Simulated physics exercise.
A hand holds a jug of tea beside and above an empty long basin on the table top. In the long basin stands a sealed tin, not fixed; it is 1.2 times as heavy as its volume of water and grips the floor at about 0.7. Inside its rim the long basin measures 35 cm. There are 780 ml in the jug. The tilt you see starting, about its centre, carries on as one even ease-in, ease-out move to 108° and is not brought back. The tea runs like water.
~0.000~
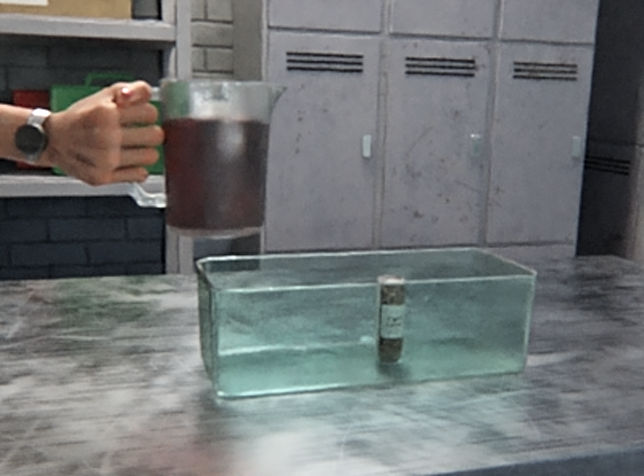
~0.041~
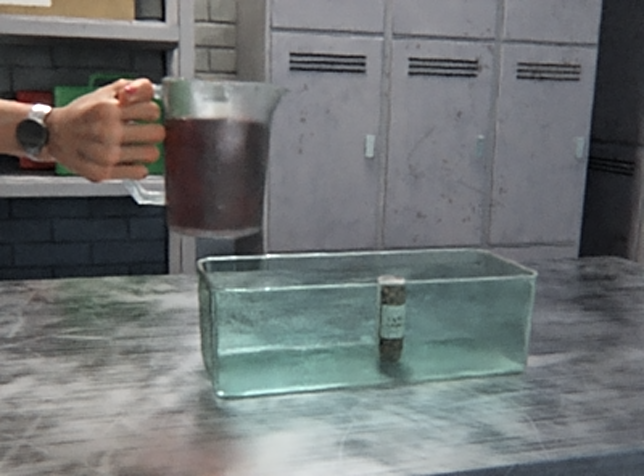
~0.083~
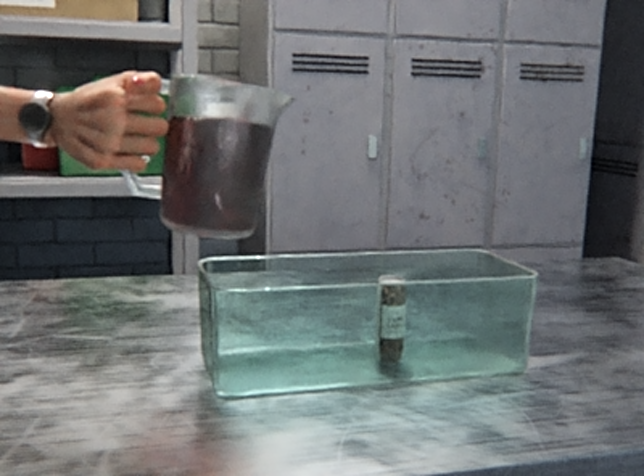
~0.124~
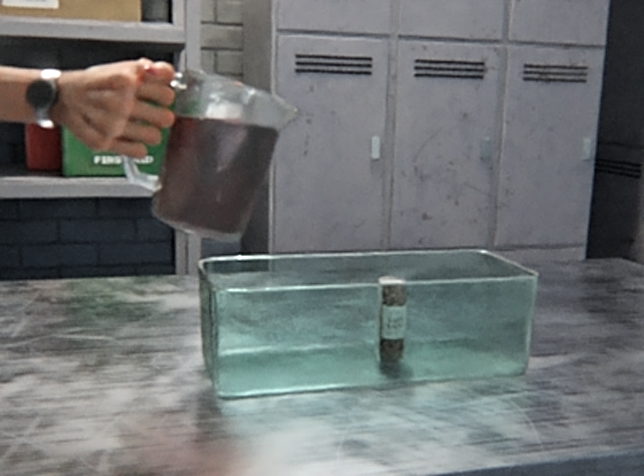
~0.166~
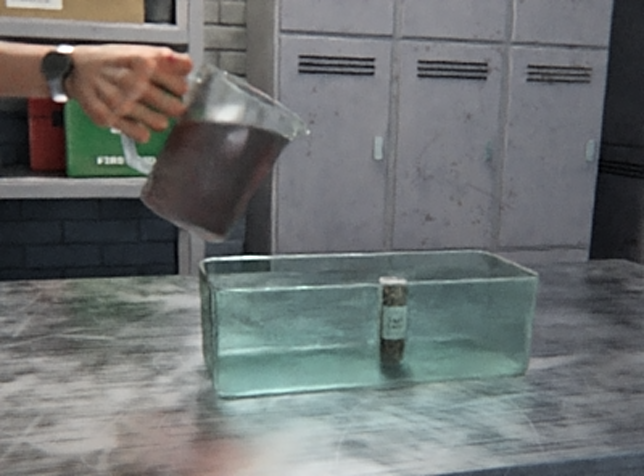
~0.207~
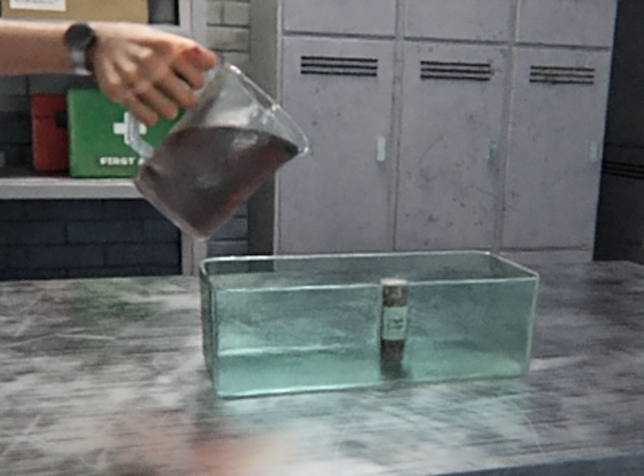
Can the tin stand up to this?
The tin remains upright.
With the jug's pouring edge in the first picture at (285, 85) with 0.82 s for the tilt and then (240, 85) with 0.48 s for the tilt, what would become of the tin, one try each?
First it remains upright; then it remains upright.
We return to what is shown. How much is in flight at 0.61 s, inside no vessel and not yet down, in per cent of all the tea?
About 14 per cent.
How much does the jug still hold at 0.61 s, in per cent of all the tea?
Near 18 in a hundred.
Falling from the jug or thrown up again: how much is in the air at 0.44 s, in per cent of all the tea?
About 20 per cent.
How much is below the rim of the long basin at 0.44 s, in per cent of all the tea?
About 22 per cent.
After 0.44 s the tilt is 106° and 58 per cent is still to pour; the tin stands where it began.
After 0.61 s the tilt is 108° and 17 per cent is still to pour; the tin stands where it began.
After 0.79 s the tilt is 108° and 3 per cent is still to pour; the tin stands where it began.
After 0.98 s the tilt is 108° and 0 per cent is still to pour; the tin stands where it began.
In the end the tin stands where it began.
